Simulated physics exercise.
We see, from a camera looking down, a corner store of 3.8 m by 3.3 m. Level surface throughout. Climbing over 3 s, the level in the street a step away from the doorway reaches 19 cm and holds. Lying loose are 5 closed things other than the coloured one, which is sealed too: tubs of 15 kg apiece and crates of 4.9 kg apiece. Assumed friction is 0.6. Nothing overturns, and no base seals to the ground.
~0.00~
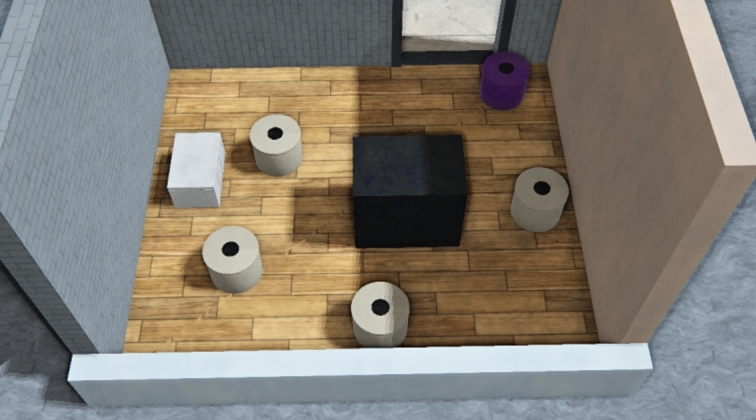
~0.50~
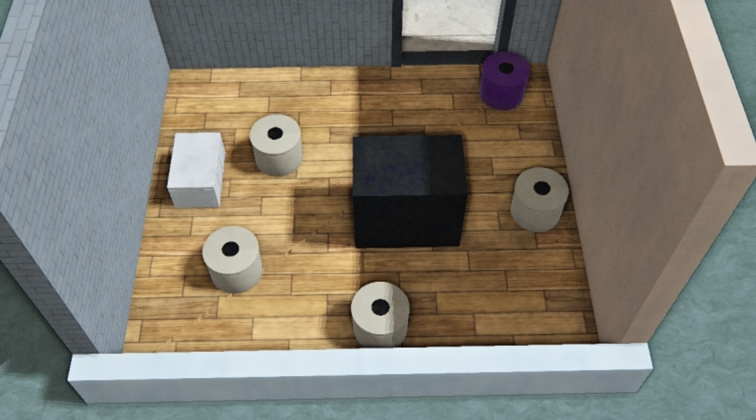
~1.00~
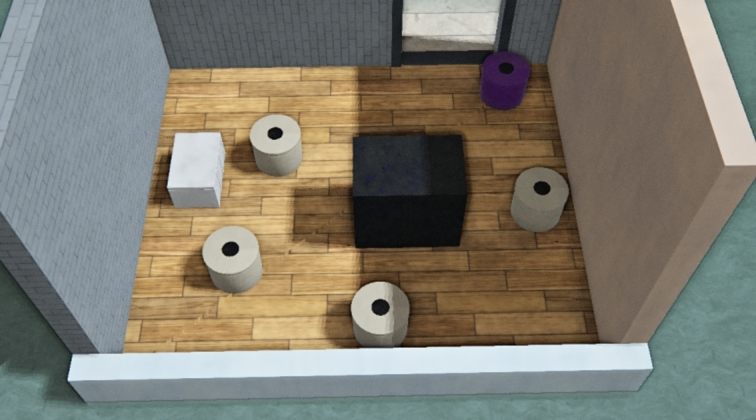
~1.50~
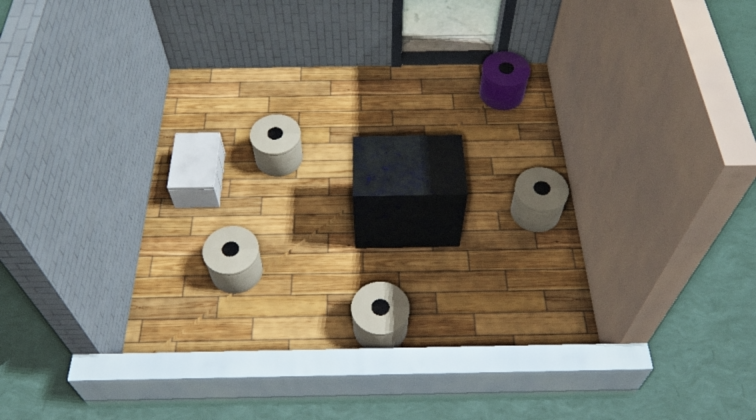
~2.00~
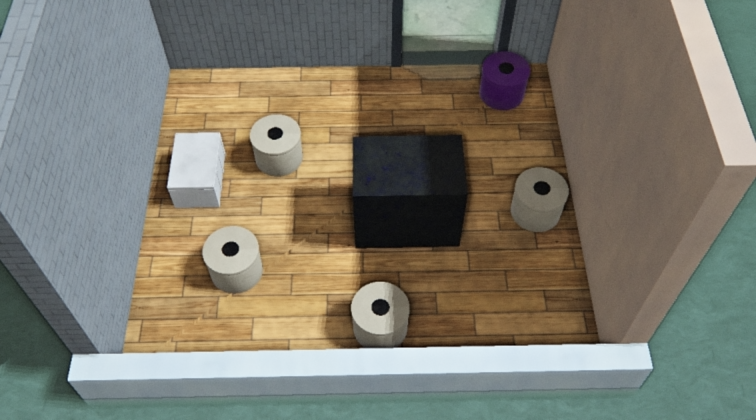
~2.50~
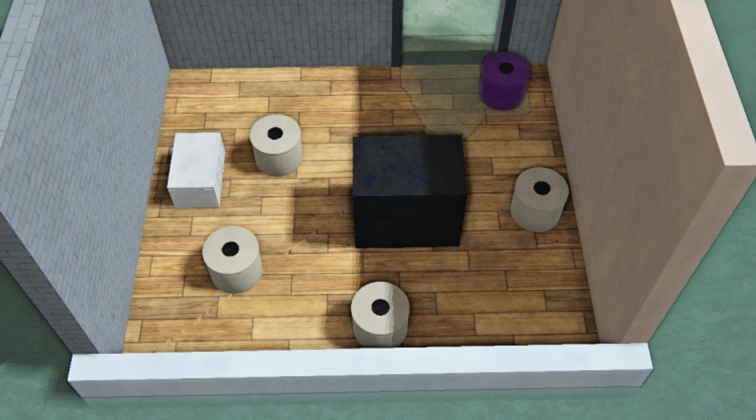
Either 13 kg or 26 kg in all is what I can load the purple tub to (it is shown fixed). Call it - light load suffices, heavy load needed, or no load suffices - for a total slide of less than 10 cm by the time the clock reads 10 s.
My call: Heavy load needed.
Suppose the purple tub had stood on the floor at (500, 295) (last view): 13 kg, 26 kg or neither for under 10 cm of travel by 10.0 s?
Here only the heavier suffices.
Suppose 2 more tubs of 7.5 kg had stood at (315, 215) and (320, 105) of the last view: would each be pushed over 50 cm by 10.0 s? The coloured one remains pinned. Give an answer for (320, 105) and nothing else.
That one is inside the limit.
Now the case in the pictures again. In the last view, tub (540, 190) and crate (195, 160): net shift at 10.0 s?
First 30 cm, then 20 cm.
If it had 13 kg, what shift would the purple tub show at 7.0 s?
I'd put it at roughly 50 cm.
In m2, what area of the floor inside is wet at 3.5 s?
Wet area: Approx. 3.0 m2.
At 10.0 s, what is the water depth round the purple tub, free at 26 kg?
10 cm, roughly.
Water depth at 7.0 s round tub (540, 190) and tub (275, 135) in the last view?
First roughly 6 cm, second roughly 5 cm.
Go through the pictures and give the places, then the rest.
The purple tub at (506, 69), on the bottom; 0.0 m2 under water; 0 of 6 have shifted, in the first picture.
The purple tub at (506, 69), on the bottom; 0.0 m2 under water; 0 of 6 have shifted, in the second picture.
The purple tub at (506, 69) rests on the ground; 0.0 m2 under water; 0 of 6 have shifted, in the third picture.
The purple tub at (506, 69), on the bottom; water covers 0.0 m2; 0 of 6 have shifted, in the fourth picture.
The purple tub at (506, 69), on the bottom; 0.1 m2 under water; 0 of 6 have shifted, in the fifth picture.
The purple tub at (506, 69), on the bottom; water covers 0.6 m2; 0 of 6 have shifted, in the sixth picture.
After 3.5 s the purple tub would be 6 cm from its start with 13 kg and 0 cm from its start with 26 kg; 5 cm of water round it then.
After 4.5 s the purple tub would be 33 cm from its start with 13 kg and 0 cm from its start with 26 kg; 6 cm of water round it then.
After 7.0 s the purple tub would be 50 cm from its start with 13 kg and 0 cm from its start with 26 kg; 8 cm of water round it then.
After 10.0 s the purple tub would be 78 cm from its start with 13 kg and 0 cm from its start with 26 kg; 10 cm of water round it then.
